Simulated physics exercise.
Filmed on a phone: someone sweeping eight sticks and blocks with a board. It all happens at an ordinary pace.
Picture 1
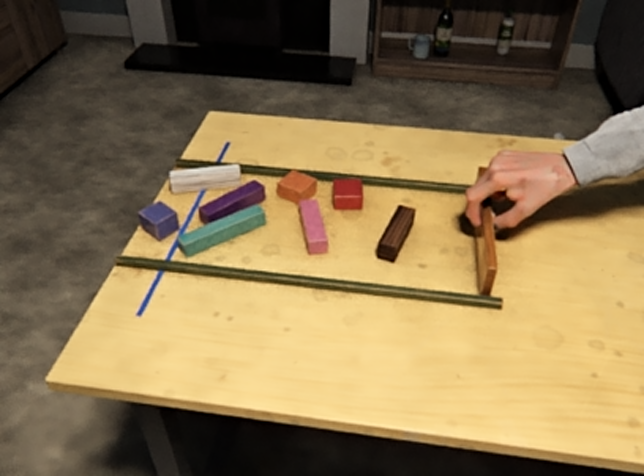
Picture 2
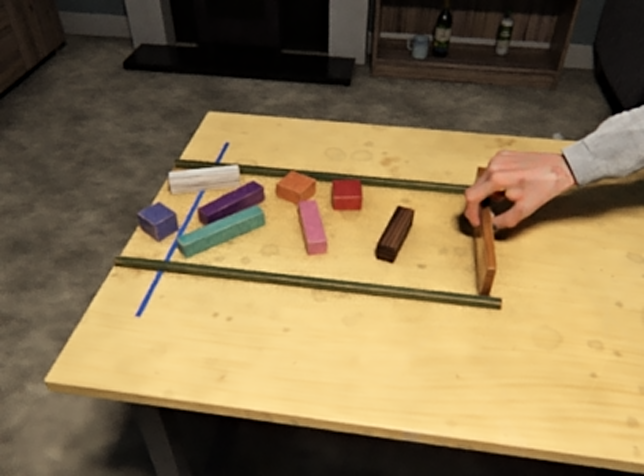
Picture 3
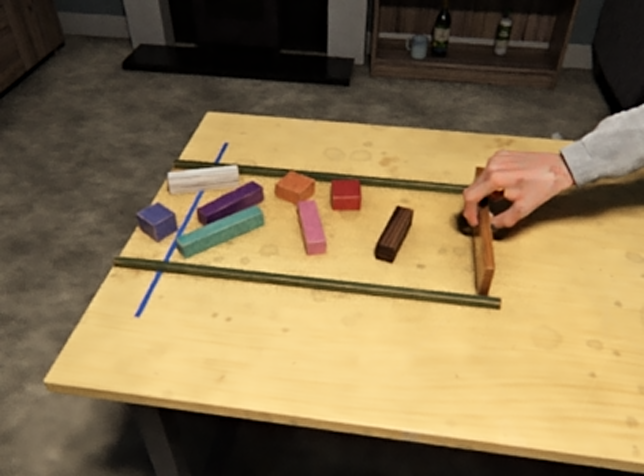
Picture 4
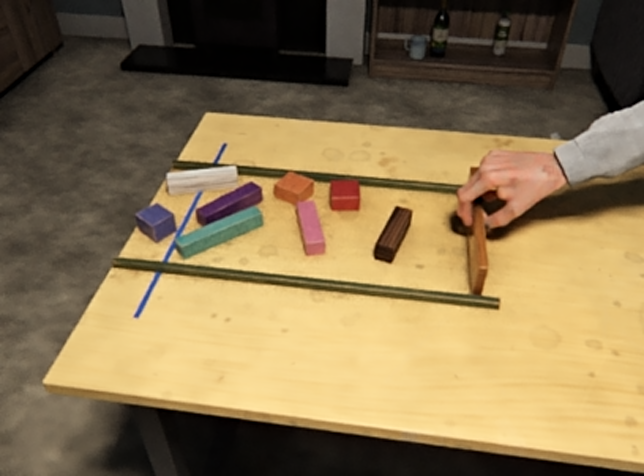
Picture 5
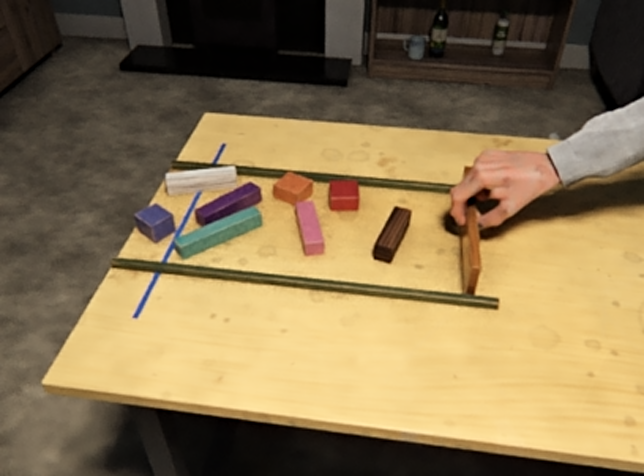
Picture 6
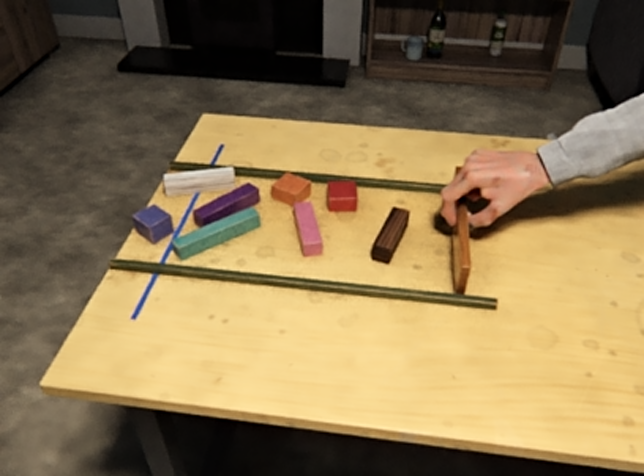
On a wooden tabletop, a hand slides an upright board slowly left between two rods, toward scattered coloured blocks lying still.
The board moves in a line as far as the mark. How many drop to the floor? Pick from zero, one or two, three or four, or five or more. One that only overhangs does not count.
Outcome: The number that fall off is three or four.
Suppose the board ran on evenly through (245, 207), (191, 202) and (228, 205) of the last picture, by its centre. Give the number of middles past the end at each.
The counts: 0, 3 and 1.
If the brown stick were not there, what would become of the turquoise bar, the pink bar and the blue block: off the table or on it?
The turquoise bar remains up; the pink bar holds on; the blue block is lost.
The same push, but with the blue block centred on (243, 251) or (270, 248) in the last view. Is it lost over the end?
In that order, it stays on; remains up.
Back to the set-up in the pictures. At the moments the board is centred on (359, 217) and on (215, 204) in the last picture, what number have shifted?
1 and 8.
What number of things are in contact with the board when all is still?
That makes 2.
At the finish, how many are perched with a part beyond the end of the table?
Overhanging: 2.
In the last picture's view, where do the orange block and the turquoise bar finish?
The orange block at (163, 172), the turquoise bar at (131, 227).
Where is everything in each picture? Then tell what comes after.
Blue block (160, 221); white stick (206, 179); purple bar (233, 203); board (484, 228); tape (191, 214), in the first frame.
White stick (205, 179); pink bar (312, 227), in the second frame.
Purple bar (231, 205); brown stick (395, 234), in the third frame.
Blue block (157, 223); red block (345, 195), in the fourth frame.
White stick (202, 181); board (469, 227), in the fifth frame.
Blue block (154, 224); white stick (200, 182); purple bar (227, 206); board (460, 227); tape (186, 216), in the sixth frame.
Early on, none off yet; blue block at rest near (154, 224); white stick at rest near (200, 182); purple bar at rest near (227, 206).
A while later, none off yet; blue block at rest near (154, 224); white stick at rest near (200, 182); purple bar moving near (219, 209).
Further along, none off yet; blue block travelled a little near (142, 228); white stick leaning a little near (151, 181); purple bar travelled about its own width near (171, 201).
Finally, the number that fall off is three or four; lost, purple bar, white stick and blue block.
